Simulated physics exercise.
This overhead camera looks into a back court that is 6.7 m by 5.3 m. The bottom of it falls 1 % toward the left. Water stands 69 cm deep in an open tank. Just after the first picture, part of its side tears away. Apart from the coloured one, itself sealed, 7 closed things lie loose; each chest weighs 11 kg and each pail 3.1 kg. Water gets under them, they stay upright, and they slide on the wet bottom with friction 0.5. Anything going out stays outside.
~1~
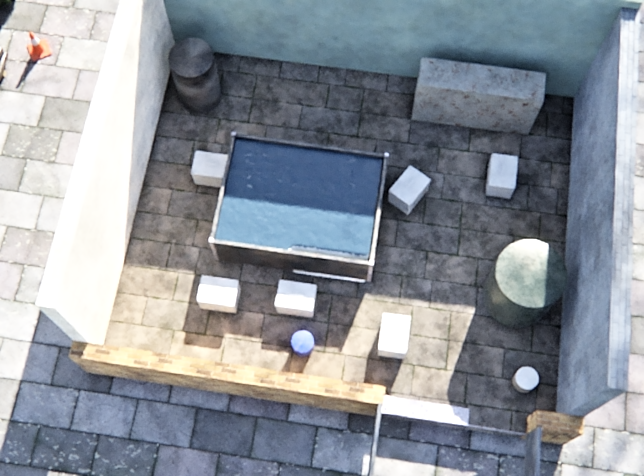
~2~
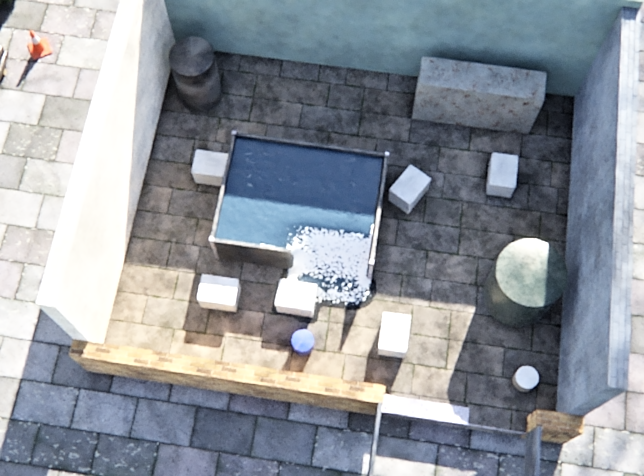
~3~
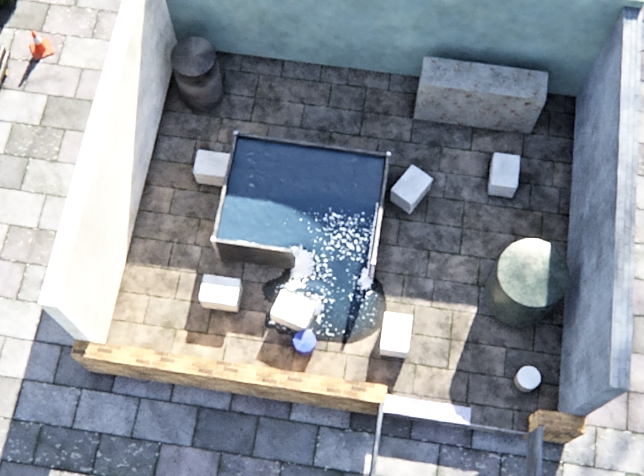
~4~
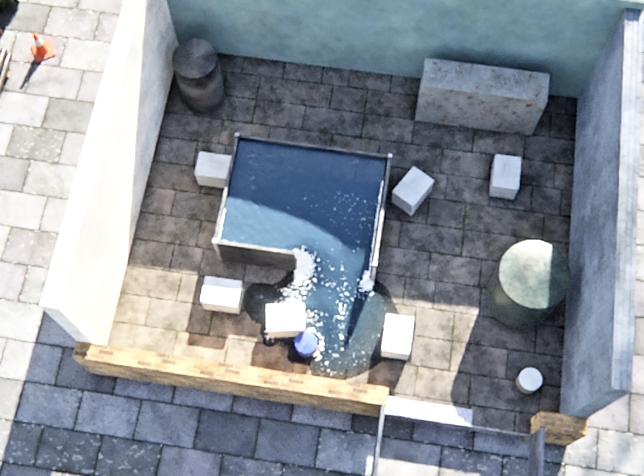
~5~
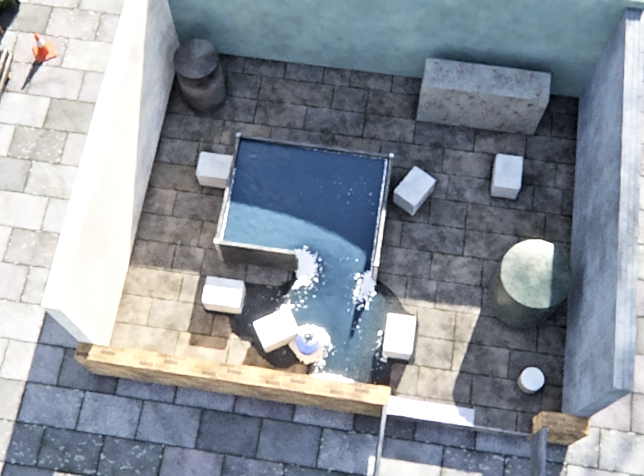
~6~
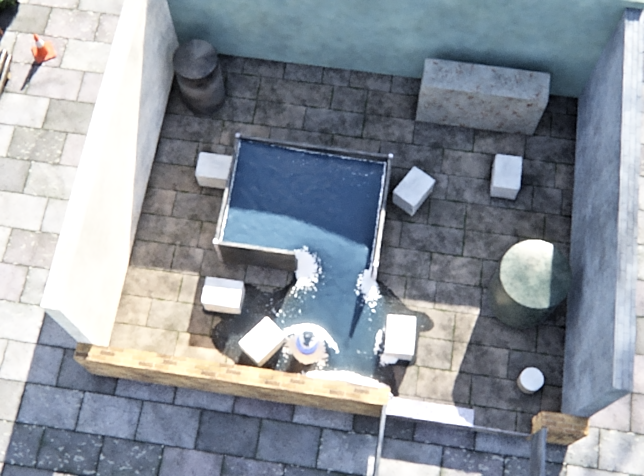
Water bursting from a torn tank side in a walled courtyard, pushing one white block aside and spreading around a blue pail.
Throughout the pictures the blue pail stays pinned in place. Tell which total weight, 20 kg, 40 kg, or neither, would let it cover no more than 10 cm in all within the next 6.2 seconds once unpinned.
Both fall short.
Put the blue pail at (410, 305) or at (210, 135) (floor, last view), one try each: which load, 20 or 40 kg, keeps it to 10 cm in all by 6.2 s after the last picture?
Taking the two tries in order, even the light one works and even the light one works.
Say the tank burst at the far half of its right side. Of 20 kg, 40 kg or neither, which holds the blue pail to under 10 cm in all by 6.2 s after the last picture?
Result: Lesser mass sufficient.
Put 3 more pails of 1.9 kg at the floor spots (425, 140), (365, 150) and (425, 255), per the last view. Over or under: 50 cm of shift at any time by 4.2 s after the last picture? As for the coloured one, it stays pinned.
Going through them in turn, the answers are not too far, not too far and not too far.
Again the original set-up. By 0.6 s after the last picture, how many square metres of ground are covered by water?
Roughly 11.0 m2 of it is wet.
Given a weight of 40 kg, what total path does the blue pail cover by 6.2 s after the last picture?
Total distance: Near 140 cm.
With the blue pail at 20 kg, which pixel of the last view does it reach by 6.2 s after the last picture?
Somewhere around (183, 293).
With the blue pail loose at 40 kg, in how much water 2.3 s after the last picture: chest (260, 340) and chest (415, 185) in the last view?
Roughly 4 and 0 cm.
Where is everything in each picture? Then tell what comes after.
In the first frame, the blue pail at (303, 342), on the bottom; water covers 3.8 m2; 0 of 8 have shifted.
In the second frame, the blue pail at (303, 341), on the bottom; 4.5 m2 under water; 0 of 8 have shifted.
In the third frame, the blue pail at (305, 341), on the bottom; water covers 5.2 m2; 1 of 8 have shifted.
In the fourth frame, the blue pail at (306, 342) rests on the ground; water covers 6.3 m2; 1 of 8 have shifted.
In the fifth frame, the blue pail at (308, 342) rests on the ground; 7.1 m2 under water; 1 of 8 have shifted.
In the sixth frame, the blue pail at (307, 343) rests on the ground; 7.7 m2 under water; 1 of 8 have shifted.
Then, 0.6 s after the last picture the blue pail would be 67 cm from its start with 20 kg and 30 cm from its start with 40 kg; 25 cm of water round it then.
Then, 2.3 s after the last picture the blue pail would be 200 cm from its start with 20 kg and 104 cm from its start with 40 kg; 15 cm of water round it then.
Then, 4.2 s after the last picture the blue pail would be 201 cm from its start with 20 kg and 116 cm from its start with 40 kg; 9 cm of water round it then.
Then, 6.2 s after the last picture the blue pail would be 201 cm from its start with 20 kg and 116 cm from its start with 40 kg; 10 cm of water round it then.
